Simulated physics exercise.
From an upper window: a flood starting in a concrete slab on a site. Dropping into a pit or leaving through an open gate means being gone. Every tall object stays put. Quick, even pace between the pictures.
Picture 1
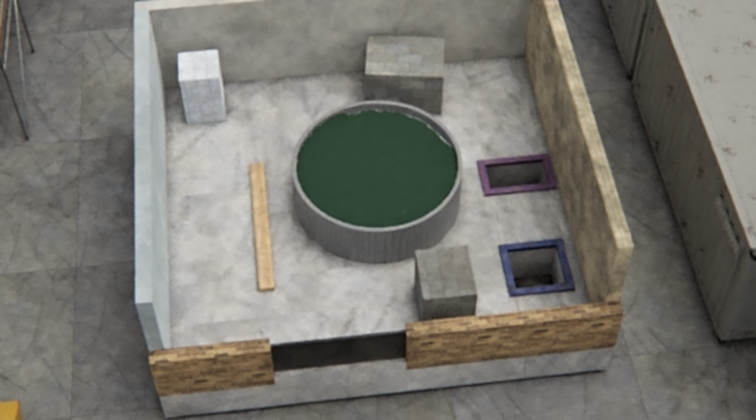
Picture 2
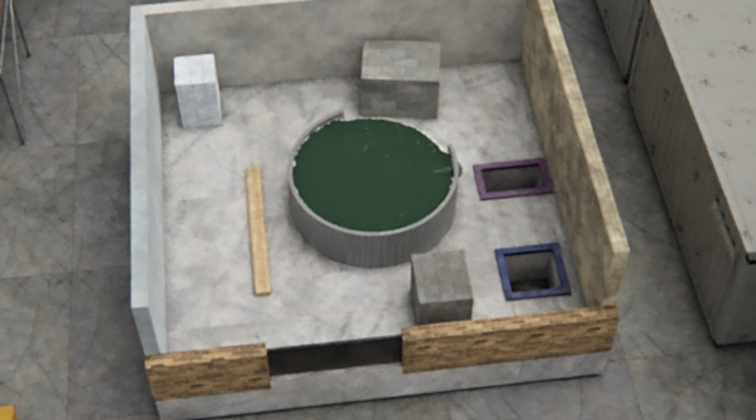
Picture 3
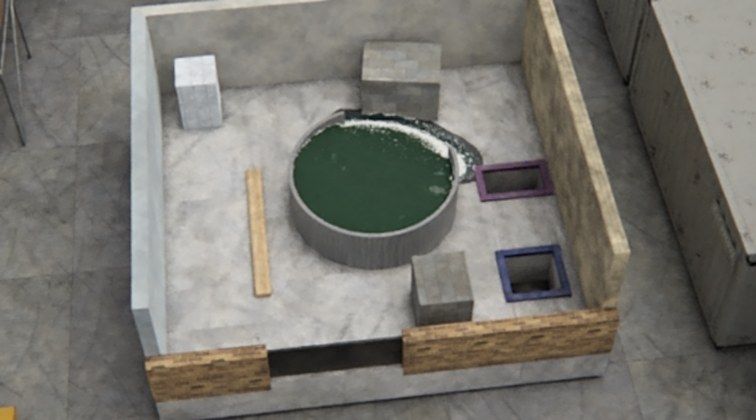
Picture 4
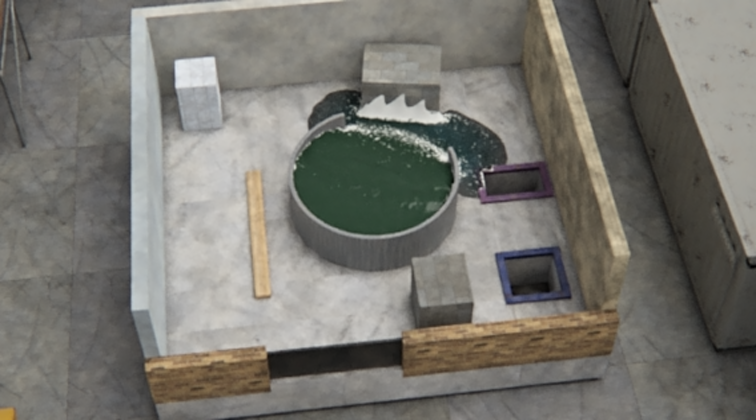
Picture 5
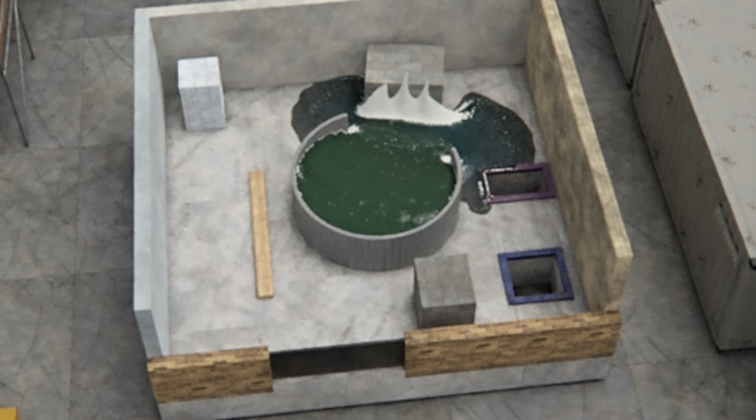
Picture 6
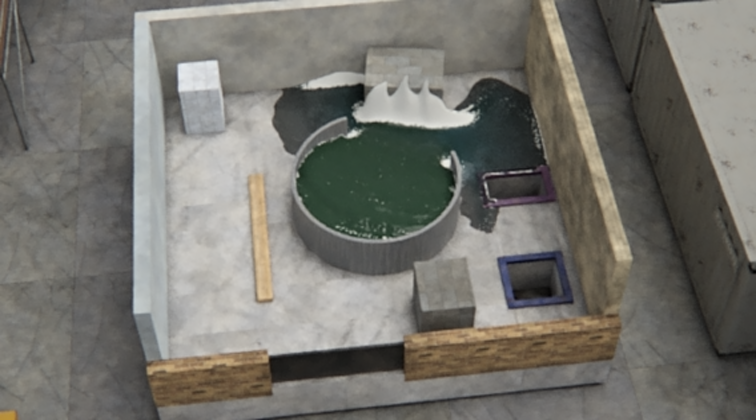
Dark green water breaking through the far side of a round pool, splashing against a grey block and spreading across the slab.
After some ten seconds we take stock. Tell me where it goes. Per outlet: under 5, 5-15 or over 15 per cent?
Result: The gate ends up low - beneath five per cent, the purple pit ends up high - past fifteen per cent, the blue pit ends up low - beneath five per cent.
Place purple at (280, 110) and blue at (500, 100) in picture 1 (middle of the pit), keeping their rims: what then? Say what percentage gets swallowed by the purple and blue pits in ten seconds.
For purple, 10 in a hundred; for blue, 35 in a hundred.
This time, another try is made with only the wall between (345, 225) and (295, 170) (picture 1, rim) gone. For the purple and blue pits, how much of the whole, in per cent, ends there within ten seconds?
Purple 2 %, blue 6 %.
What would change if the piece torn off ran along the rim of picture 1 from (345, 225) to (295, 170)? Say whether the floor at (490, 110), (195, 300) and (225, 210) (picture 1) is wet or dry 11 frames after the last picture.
First spot spared, second spot submerged, third spot submerged.
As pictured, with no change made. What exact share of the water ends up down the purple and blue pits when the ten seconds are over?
Near 28 in a hundred, followed by near 2 in a hundred.
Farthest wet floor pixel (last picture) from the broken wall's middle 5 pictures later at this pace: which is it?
At roughly (203, 98).
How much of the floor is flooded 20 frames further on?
That works out at 50 %.
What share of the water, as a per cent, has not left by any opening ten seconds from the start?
Roughly 70 per cent.
A moment on, water covers 25 % of the floor; the gate 0 %, the purple pit 0 %, the blue pit 0 %.
Next, water covers 40 % of the floor; the gate 0 %, the purple pit 3 %, the blue pit 0 %.
Then, water covers 50 % of the floor; the gate 0 %, the purple pit 9 %, the blue pit 1 %.
Later, water covers 85 % of the floor; the gate 0 %, the purple pit 22 %, the blue pit 1 %.
In the end, water covers 100 % of the floor; the gate 0 %, the purple pit 27 %, the blue pit 3 %.
